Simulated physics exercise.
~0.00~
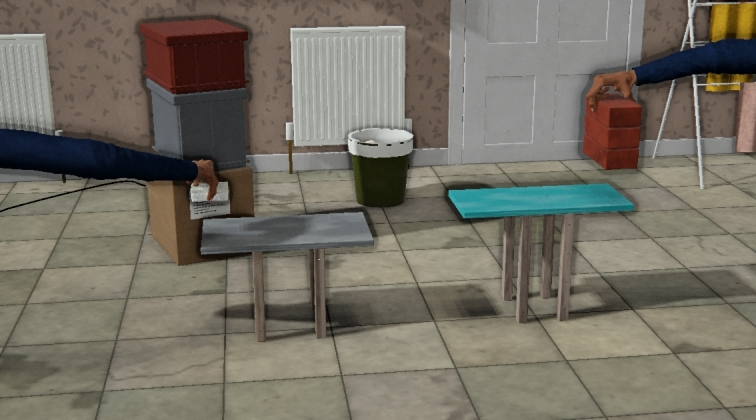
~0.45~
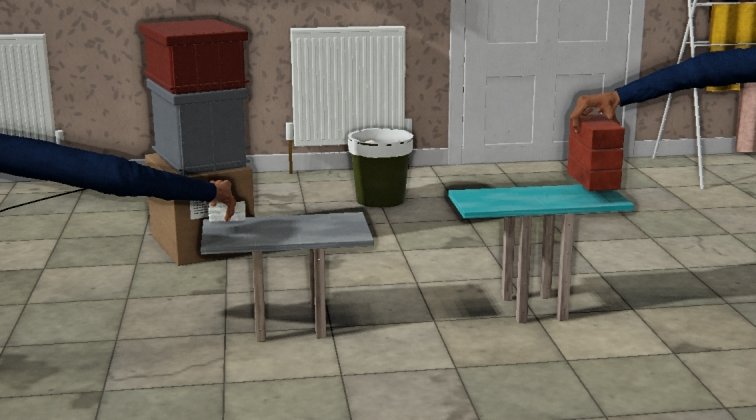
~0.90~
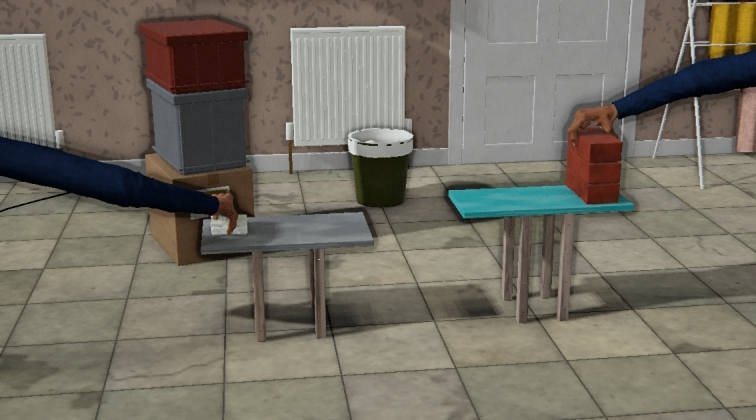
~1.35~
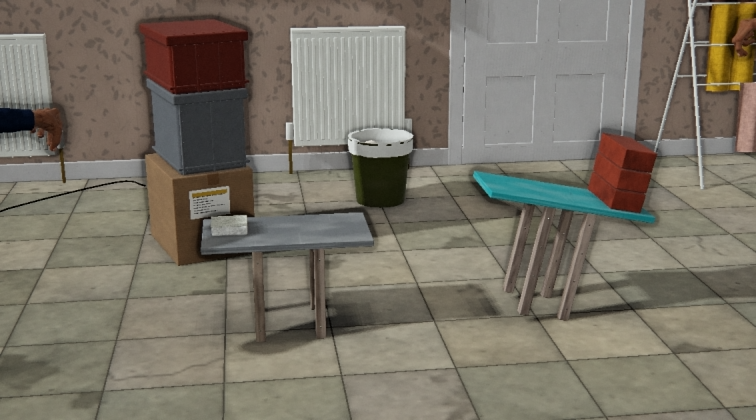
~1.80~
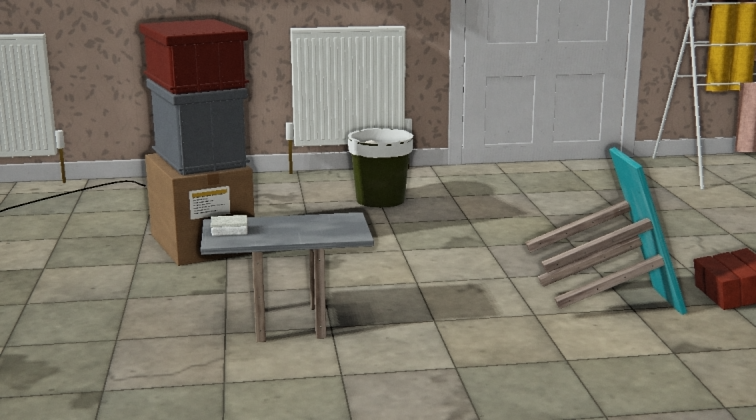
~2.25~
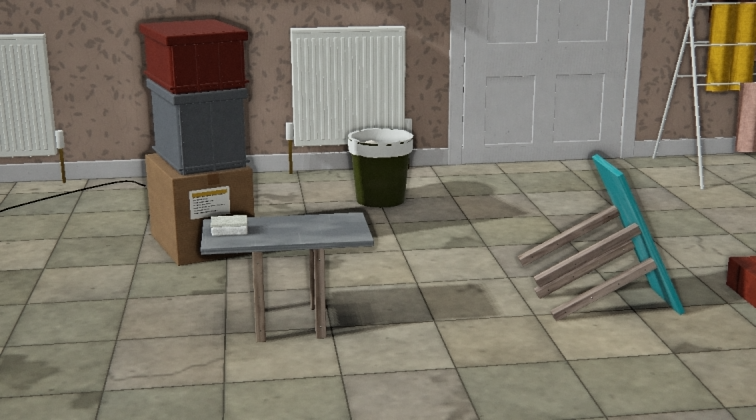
Two hands set a small white object on the left end of a grey table and some red bricks on the right end of a turquoise one, then let go; the turquoise table toppled rightward, spilling the bricks, while the grey one stayed standing.
